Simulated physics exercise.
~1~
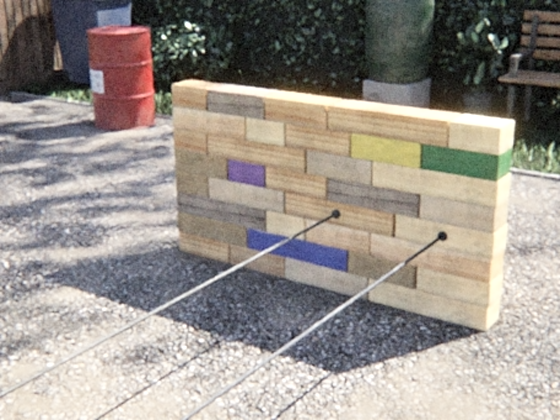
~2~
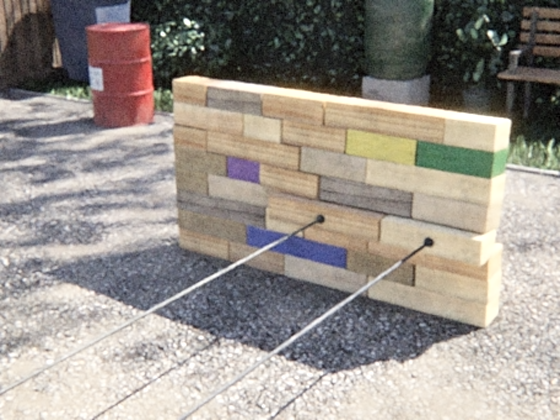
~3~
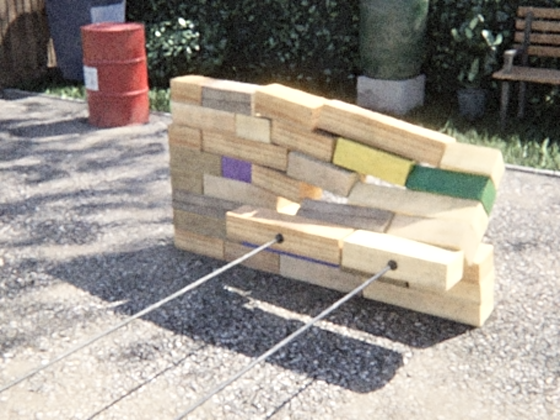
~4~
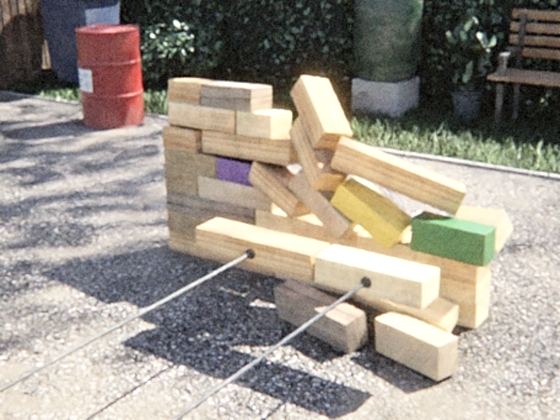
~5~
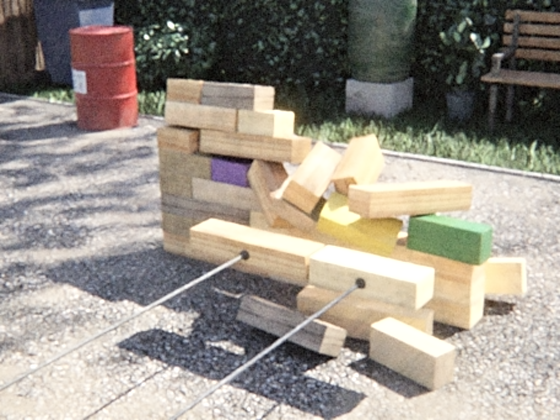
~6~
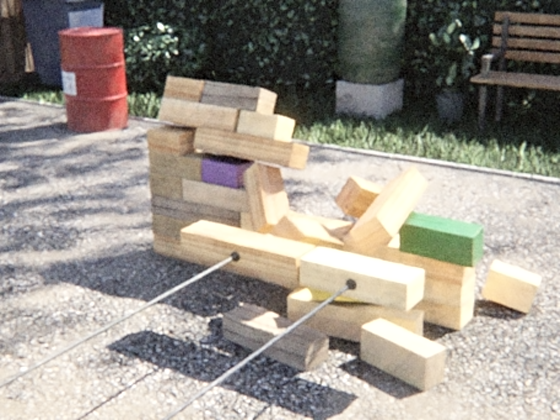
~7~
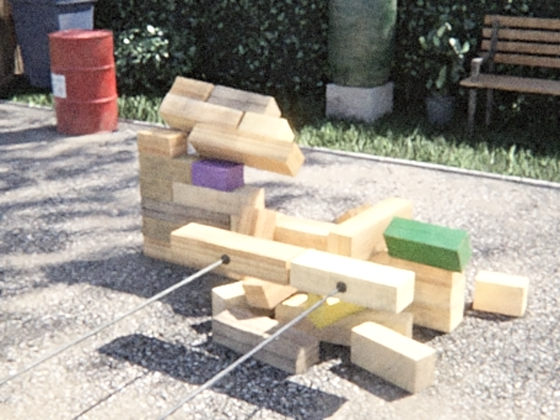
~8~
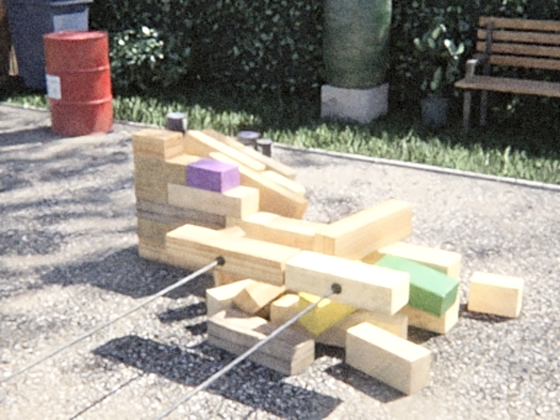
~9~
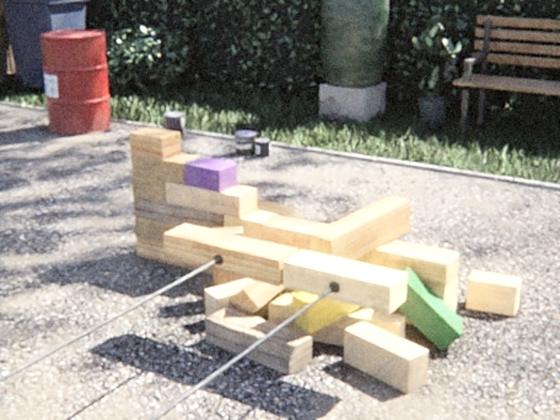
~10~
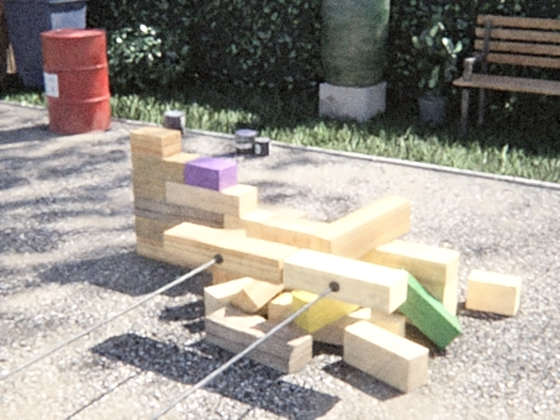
Two steel rods draw a pair of neighbouring blocks toward the lower left, out of a freestanding timber wall on sunlit gravel, seen from the front and slightly above. A red barrel stands behind at left, a bench at right, and purple, yellow and green blocks mark the wall. As the pair slides out, the right side sags, then breaks apart, the yellow and green blocks dropping. Blocks tumble forward and right, and later the upper left rows tip over. The green block finally slips down at a slant, while the purple one stays up on the left stack.
